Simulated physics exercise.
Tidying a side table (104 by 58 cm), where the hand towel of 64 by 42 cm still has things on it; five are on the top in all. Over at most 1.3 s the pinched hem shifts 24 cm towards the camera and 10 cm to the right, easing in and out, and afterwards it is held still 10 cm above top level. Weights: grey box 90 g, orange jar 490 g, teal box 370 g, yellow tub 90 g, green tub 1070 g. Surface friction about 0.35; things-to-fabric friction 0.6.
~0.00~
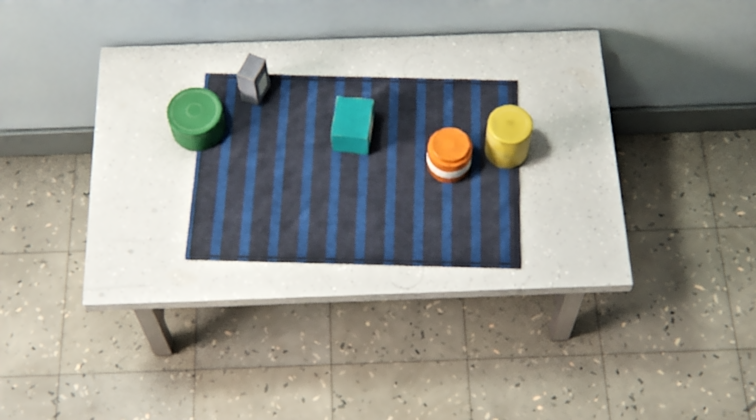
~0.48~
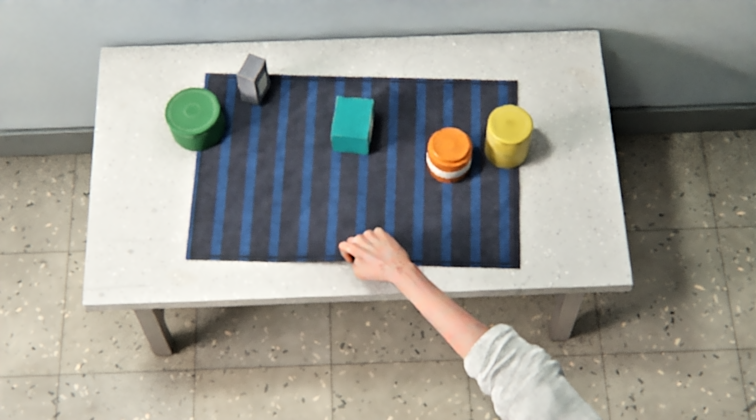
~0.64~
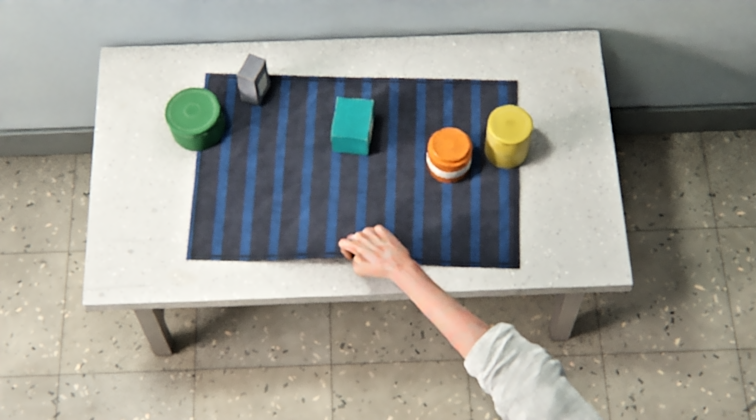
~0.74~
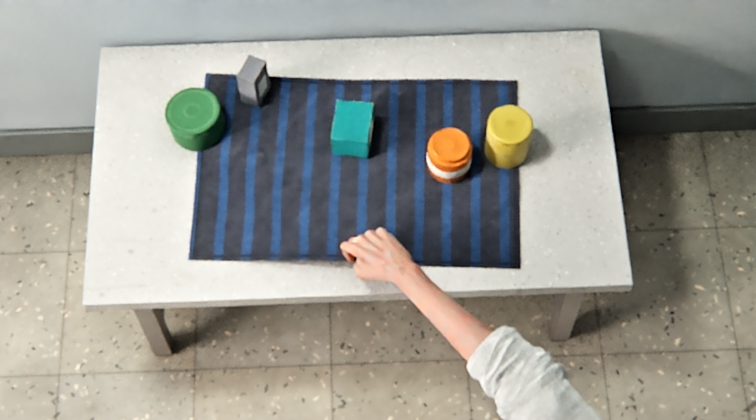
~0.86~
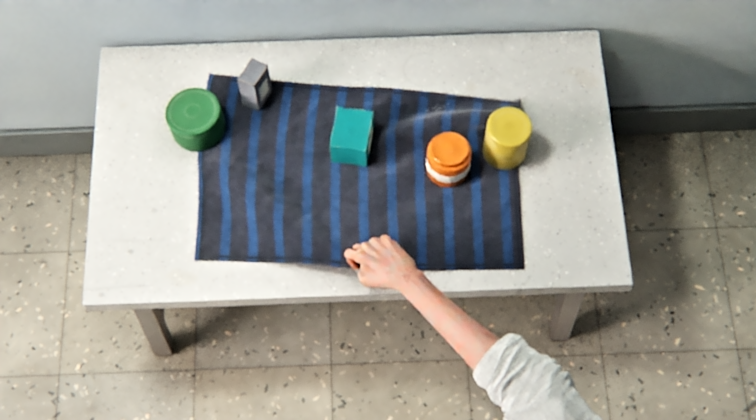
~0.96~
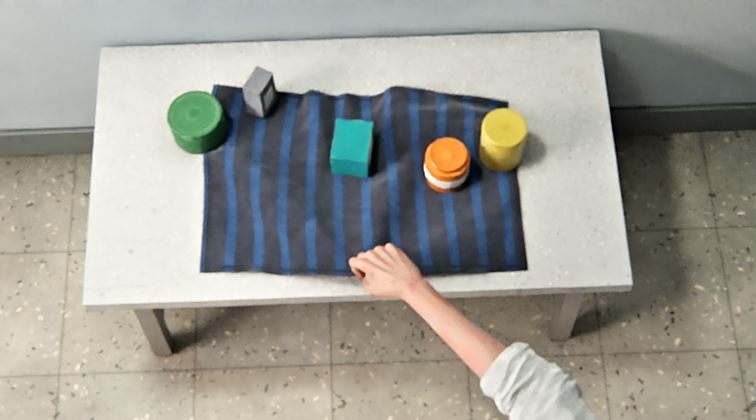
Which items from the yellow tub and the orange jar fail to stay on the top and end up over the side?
Yellow tub: Still there; orange jar: Still there.
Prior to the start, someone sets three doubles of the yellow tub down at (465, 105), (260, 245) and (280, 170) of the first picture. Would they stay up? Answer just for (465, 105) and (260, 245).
So the first copy ends up on top, while the second copy ends up below.
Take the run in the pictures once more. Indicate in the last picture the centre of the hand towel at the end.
Its centre lands at about (375, 297).
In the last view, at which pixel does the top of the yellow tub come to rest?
(479, 187).
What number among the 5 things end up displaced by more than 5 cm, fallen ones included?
After counting, the figure is 3.
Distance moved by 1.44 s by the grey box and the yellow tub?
Grey box: 8 cm; yellow tub: 8 cm.
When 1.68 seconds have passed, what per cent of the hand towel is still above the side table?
About 55 per cent.
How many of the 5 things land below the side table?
0.
By 1.2 s, 95 % of the hand towel is still over the top; orange jar 7 cm off its start, yellow tub 4 cm off its start, teal box 12 cm off its start.
By 1.4 s, 75 % of the hand towel is still over the top; orange jar 12 cm off its start, yellow tub 9 cm off its start, teal box 21 cm off its start.
By 1.7 s, 55 % of the hand towel is still over the top; orange jar 18 cm off its start at (438, 227), yellow tub 13 cm off its start at (479, 178), teal box 28 cm off its start at (349, 246).
By 1.9 s, 50 % of the hand towel is still over the top; orange jar 20 cm off its start, yellow tub 15 cm off its start, teal box 31 cm off its start.
By 3.5 s, 50 % of the hand towel is still over the top; orange jar 20 cm off its start at (439, 239), yellow tub 15 cm off its start at (479, 187), teal box 32 cm off its start at (352, 265), grey box on its side, 4 cm off its start at (270, 94).
